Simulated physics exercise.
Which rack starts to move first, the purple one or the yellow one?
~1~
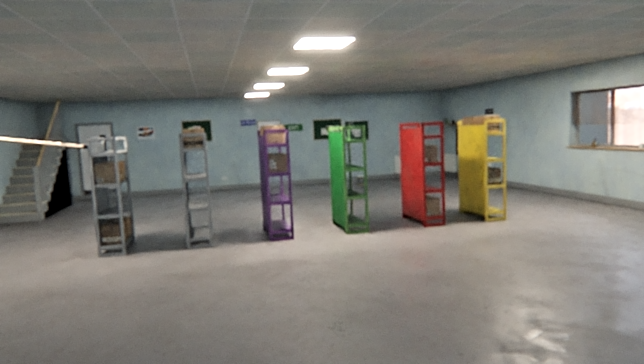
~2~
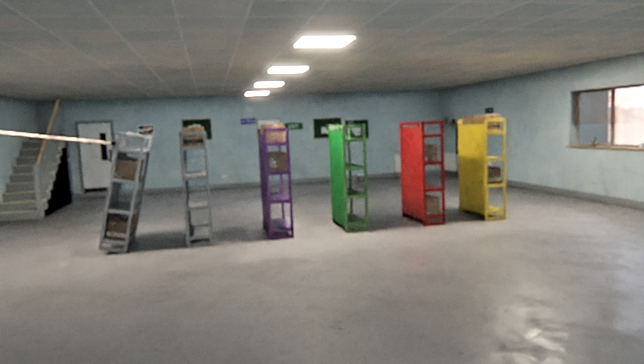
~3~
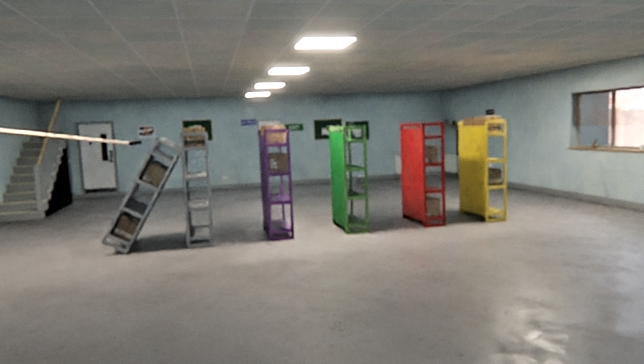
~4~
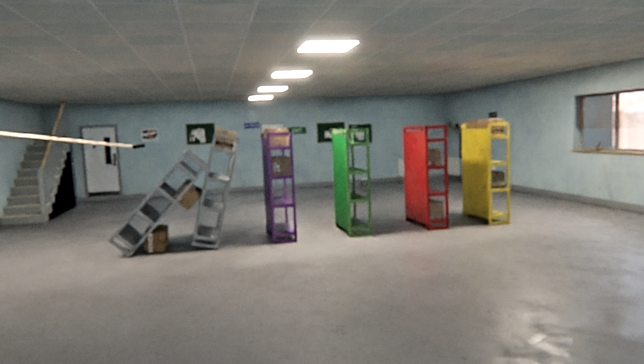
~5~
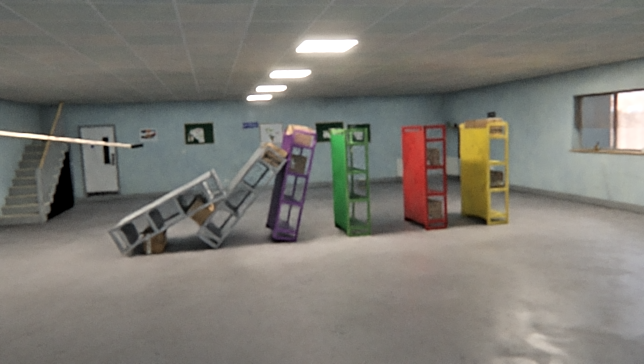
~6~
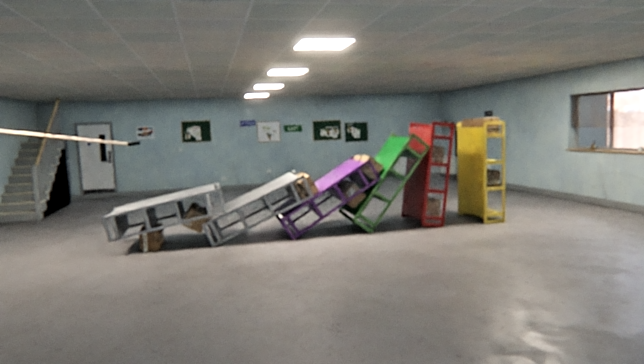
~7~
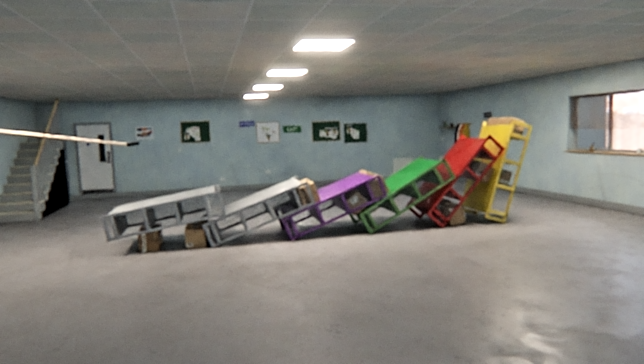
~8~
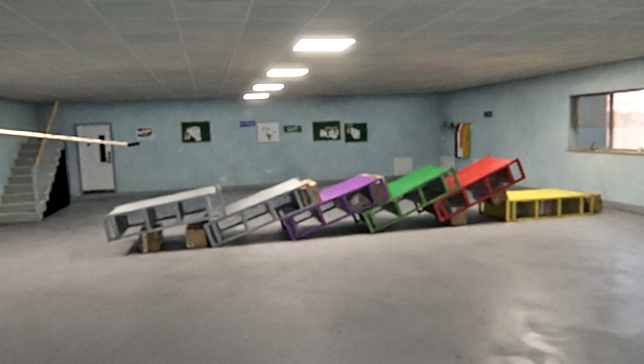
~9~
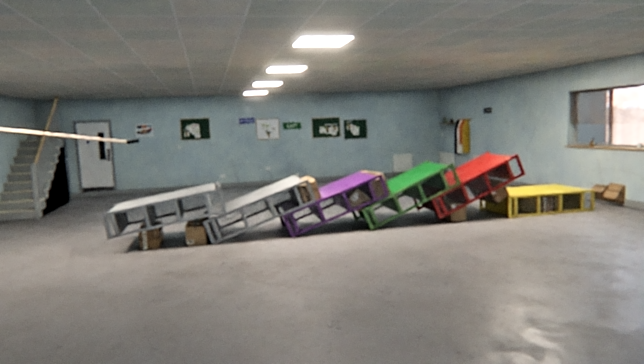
The purple rack starts to move first, and the yellow rack at the far right begins to tip only later.
